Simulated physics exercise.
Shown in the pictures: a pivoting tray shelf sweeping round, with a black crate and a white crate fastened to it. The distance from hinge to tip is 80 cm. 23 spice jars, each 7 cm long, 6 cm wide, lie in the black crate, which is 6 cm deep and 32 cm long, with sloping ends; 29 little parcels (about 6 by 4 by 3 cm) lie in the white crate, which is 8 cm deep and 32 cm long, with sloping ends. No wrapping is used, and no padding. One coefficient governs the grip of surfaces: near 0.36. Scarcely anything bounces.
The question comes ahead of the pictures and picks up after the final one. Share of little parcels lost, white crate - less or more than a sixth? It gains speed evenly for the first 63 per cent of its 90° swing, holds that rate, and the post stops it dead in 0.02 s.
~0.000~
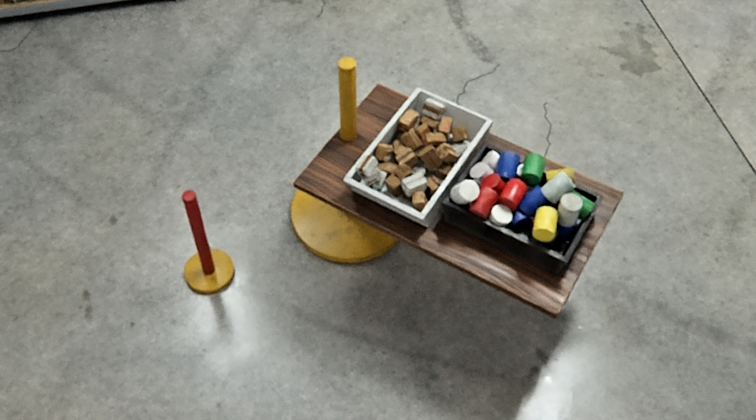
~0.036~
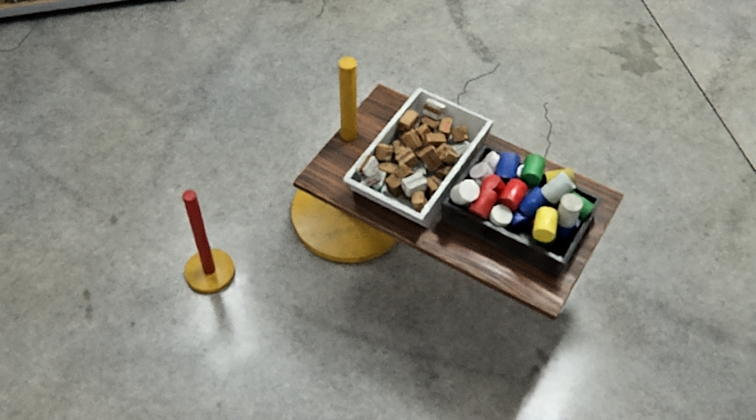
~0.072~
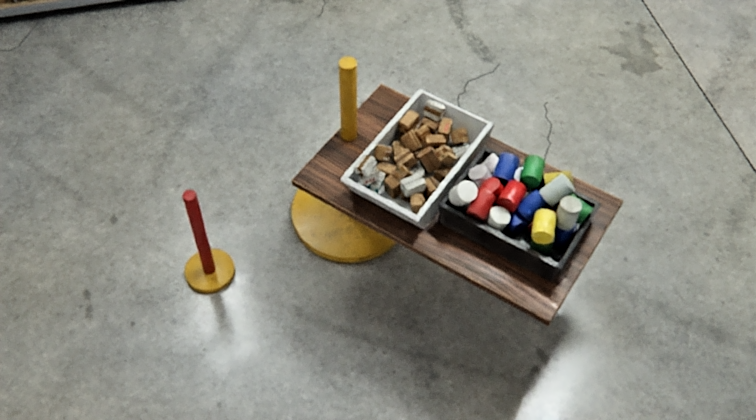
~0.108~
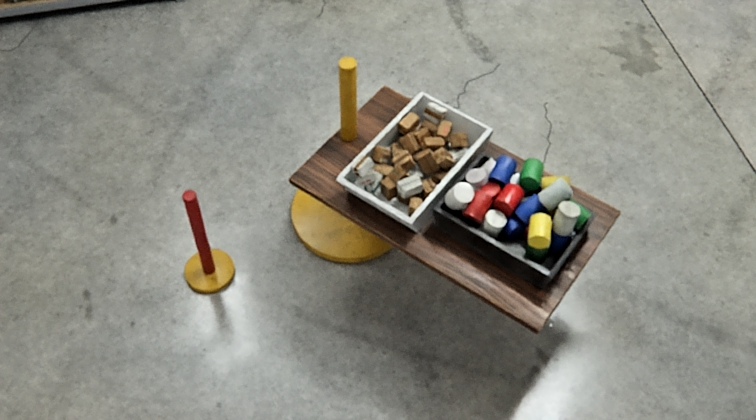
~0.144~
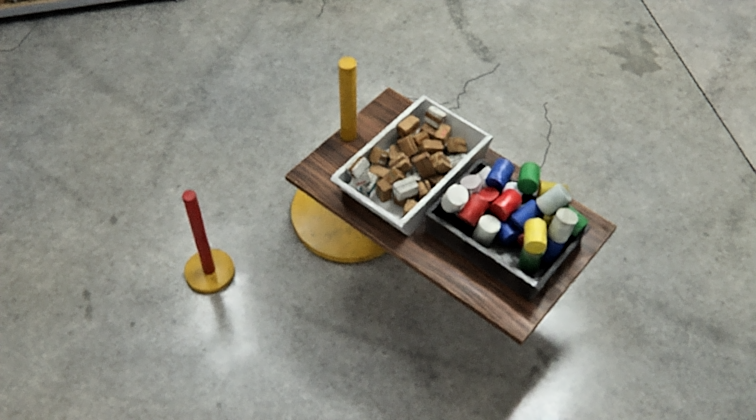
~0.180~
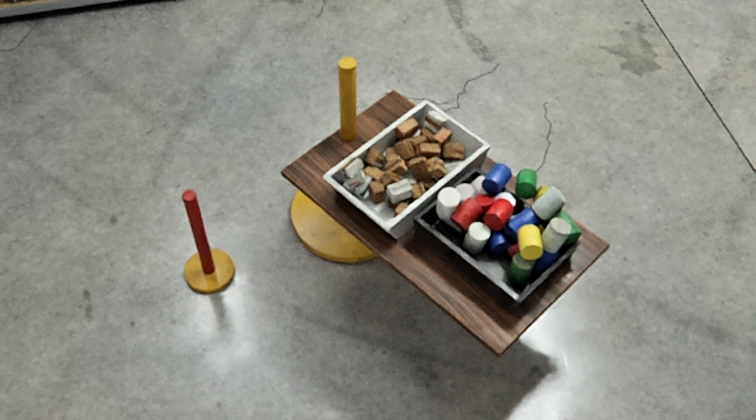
Under.
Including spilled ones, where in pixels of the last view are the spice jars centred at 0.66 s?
Somewhere around pixel (249, 279).
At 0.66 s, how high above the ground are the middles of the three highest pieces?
66 cm.
After 0.46 s, the shelf hits the red post.
After 0.54 s, 10 of 23 out of the black crate and 0 of 29 out of the white crate.
After 0.66 s, 10 of 23 out of the black crate and 0 of 29 out of the white crate.
After 0.88 s, 11 of 23 out of the black crate and 0 of 29 out of the white crate.
When it is over (at 1.32 s), 11 of 23 out of the black crate and 0 of 29 out of the white crate. Asked share, 0 of 29, 0 per cent.
